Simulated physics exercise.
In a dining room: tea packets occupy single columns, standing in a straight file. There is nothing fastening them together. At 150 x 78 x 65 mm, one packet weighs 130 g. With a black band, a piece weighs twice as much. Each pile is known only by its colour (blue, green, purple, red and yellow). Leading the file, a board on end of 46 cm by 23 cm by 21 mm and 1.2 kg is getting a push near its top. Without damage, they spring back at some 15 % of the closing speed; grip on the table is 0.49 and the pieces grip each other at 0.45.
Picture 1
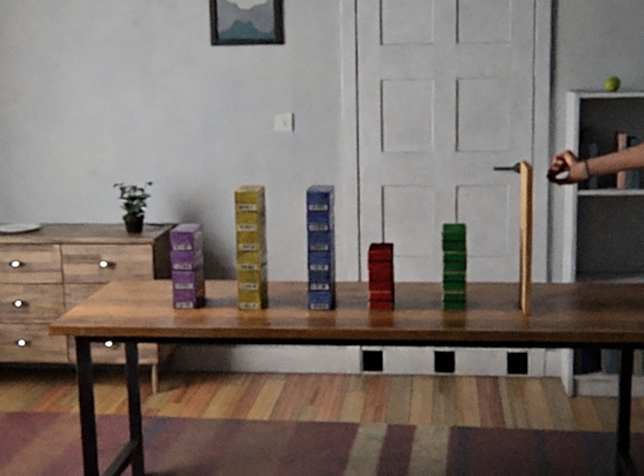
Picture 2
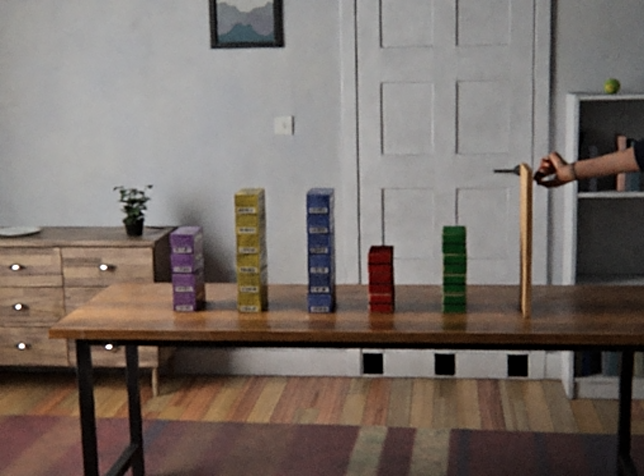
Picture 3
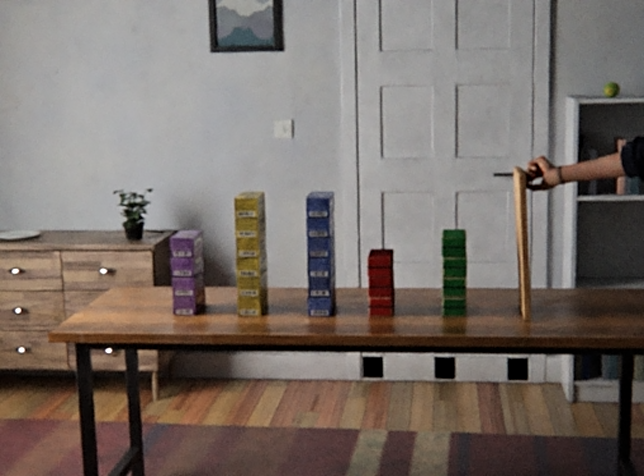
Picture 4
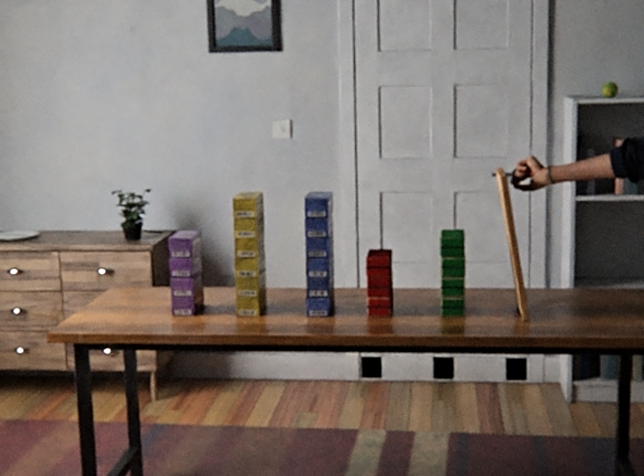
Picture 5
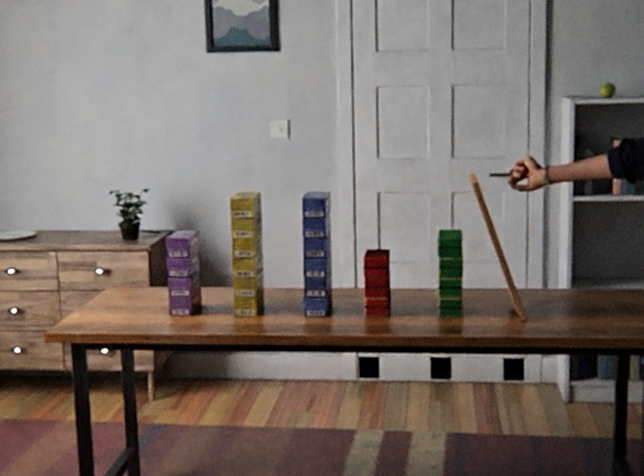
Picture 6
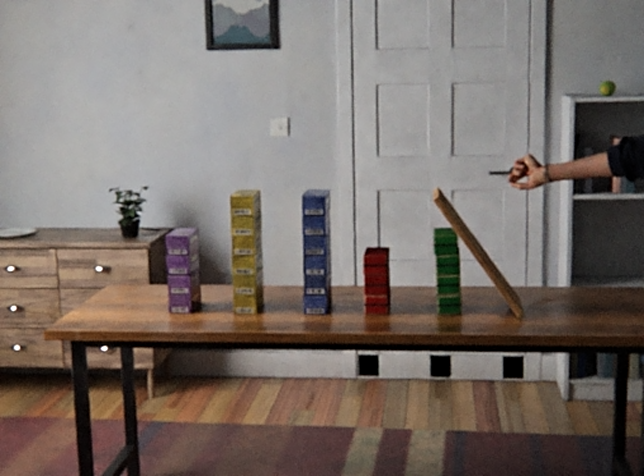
A hand pushed the top of an upright wooden board on a table, then stayed still as the board tipped left against the green stack, nudging its top slightly, beside four other coloured stacks.
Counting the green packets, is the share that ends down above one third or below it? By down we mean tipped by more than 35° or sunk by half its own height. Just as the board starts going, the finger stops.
The share is above one third.
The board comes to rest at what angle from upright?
I'd say it's close to 70° from upright.
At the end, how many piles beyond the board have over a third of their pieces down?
Counted up, you get 5.
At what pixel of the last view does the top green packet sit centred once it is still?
Its centre finishes around pixel (349, 276) in the last picture.
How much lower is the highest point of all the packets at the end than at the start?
17 cm.
Then, 0.31 s past the last view, board 62° from upright; 4 of the 4 green packets down (4 of 23 in all colours); top green packet 3° from how it stood, 54 mm lower; top red packet 15° from how it stood.
Then, 1.05 s past the last view, board 71° from upright; 4 of the 4 green packets down (11 of 23 in all colours); top green packet 43° from how it stood, 11 cm lower; top blue packet 28° from how it stood, 36 mm lower.
Then, 1.47 s past the last view, board 71° from upright; 4 of the 4 green packets down (20 of 23 in all colours); top green packet 30° from how it stood, 12 cm lower; top blue packet 44° from how it stood, 19 cm lower.
Then, 2.01 s past the last view, board 71° from upright; 4 of the 4 green packets down (20 of 23 in all colours); top green packet 30° from how it stood, 12 cm lower; top purple packet on its side.
In the end, board 71° from upright; 4 of the 4 green packets down (20 of 23 in all colours); top green packet 30° from how it stood, 12 cm lower; top yellow packet on its side. That is 100 per cent. From the last view, middles, top green packet near (349, 276).
